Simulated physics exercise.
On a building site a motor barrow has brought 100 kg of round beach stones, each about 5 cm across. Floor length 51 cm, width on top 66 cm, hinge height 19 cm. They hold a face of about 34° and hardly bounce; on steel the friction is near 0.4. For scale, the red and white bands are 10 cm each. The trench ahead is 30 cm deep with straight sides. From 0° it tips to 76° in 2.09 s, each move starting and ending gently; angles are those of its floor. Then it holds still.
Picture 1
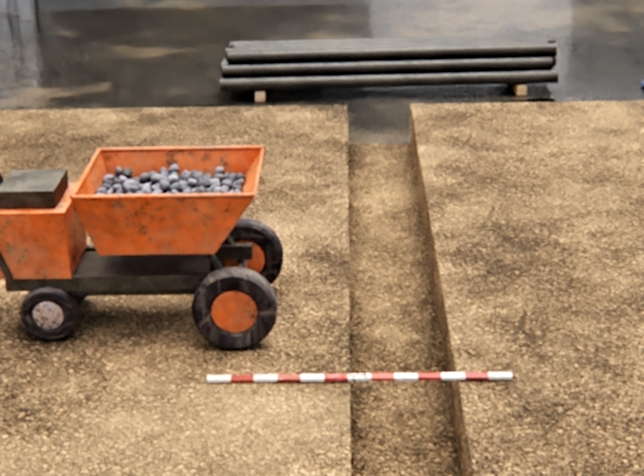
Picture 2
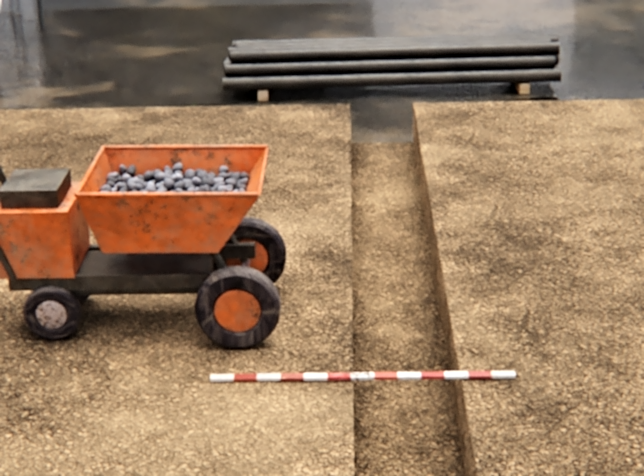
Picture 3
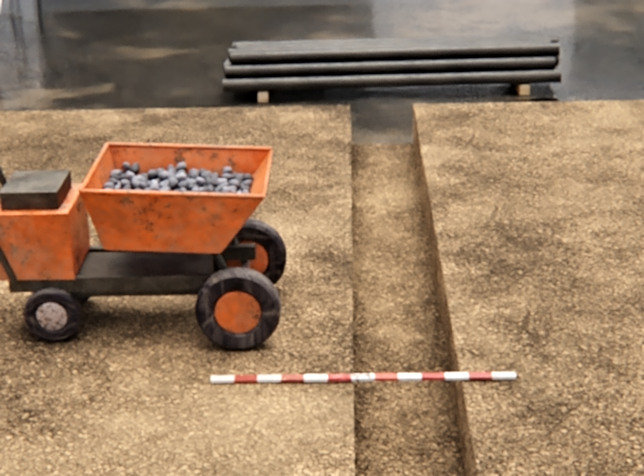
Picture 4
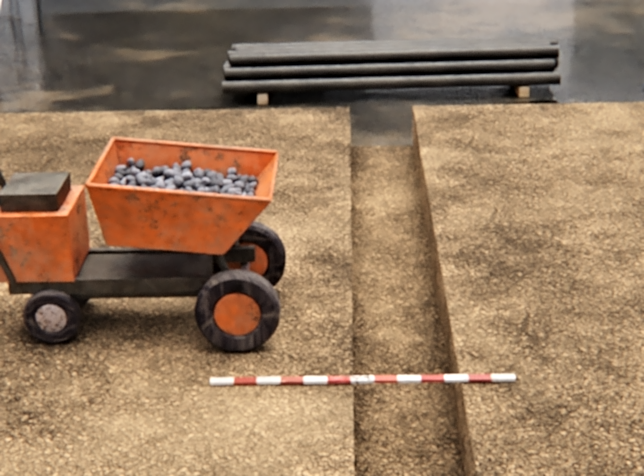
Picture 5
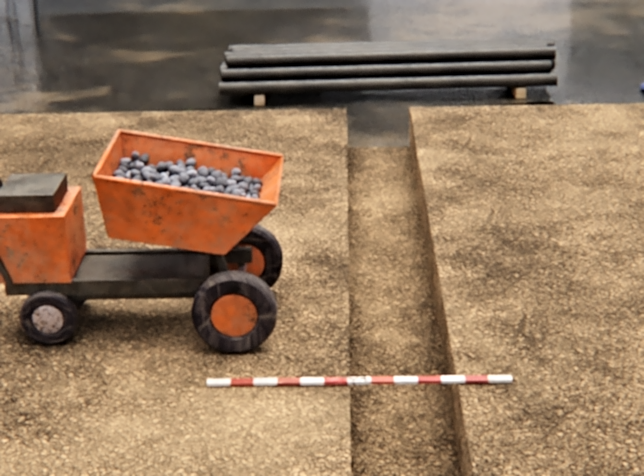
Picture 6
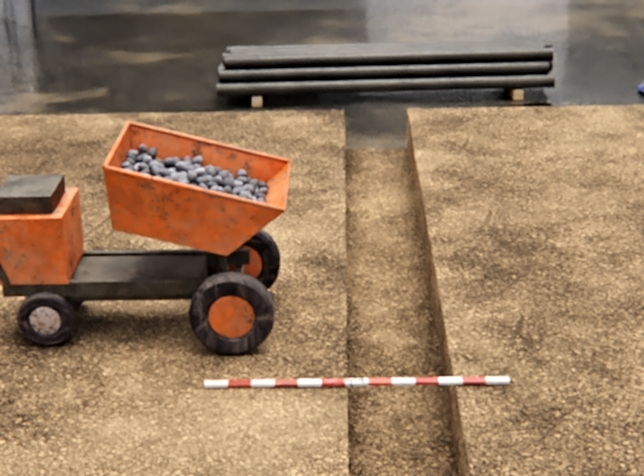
At first, an orange motor barrow loaded with round grey stones stands left of a straight trench, its skip level, with dark pipes stacked behind and a red and white rod lying across the gap. Then the skip's left end rises slowly, gradually slanting the load toward the trench, while the wheels stay put.
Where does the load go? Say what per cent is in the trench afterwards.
Roughly 100 per cent ends in the trench.
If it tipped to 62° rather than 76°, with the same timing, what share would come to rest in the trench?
It would be near 80 per cent.
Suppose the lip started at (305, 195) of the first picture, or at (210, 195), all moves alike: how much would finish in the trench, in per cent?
About 60 and 95 per cent.
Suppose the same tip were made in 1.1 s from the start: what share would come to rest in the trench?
It would be near 95 per cent.
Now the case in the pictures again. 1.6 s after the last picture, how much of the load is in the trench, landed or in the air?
Some 70 per cent.
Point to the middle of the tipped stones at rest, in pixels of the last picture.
Near (406, 367).
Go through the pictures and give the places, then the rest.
In the first picture, the skip is at 0°, its lip at (254, 195); the top of the load is at (178, 182).
In the second picture, lip at (259, 195), floor tilted 1°, highest stones at (182, 180).
In the third picture, the skip is at 3°, its lip at (263, 197); the top of the load is at (178, 180).
In the fourth picture, lip at (270, 201), floor tilted 6°, highest stones at (145, 174).
In the fifth picture, lip at (276, 205), floor tilted 10°, highest stones at (141, 167).
In the sixth picture, lip at (284, 210), floor tilted 15°, highest stones at (139, 160).
Then, 1.0 s after the last picture the floor is at 64°, 96 % in the skip, 4 % in the trench; the foremost stones are at (384, 285).
Then, 1.6 s after the last picture the floor is at 76°, 29 % in the skip, 71 % in the trench; the foremost stones are at (440, 360).
Then, 1.9 s after the last picture the floor is at 76°, 8 % in the skip, 92 % in the trench; the foremost stones are at (439, 356).
Then, 3.9 s after the last picture the floor is at 76°, 0 % in the skip, 100 % in the trench; the foremost stones are at (440, 350).
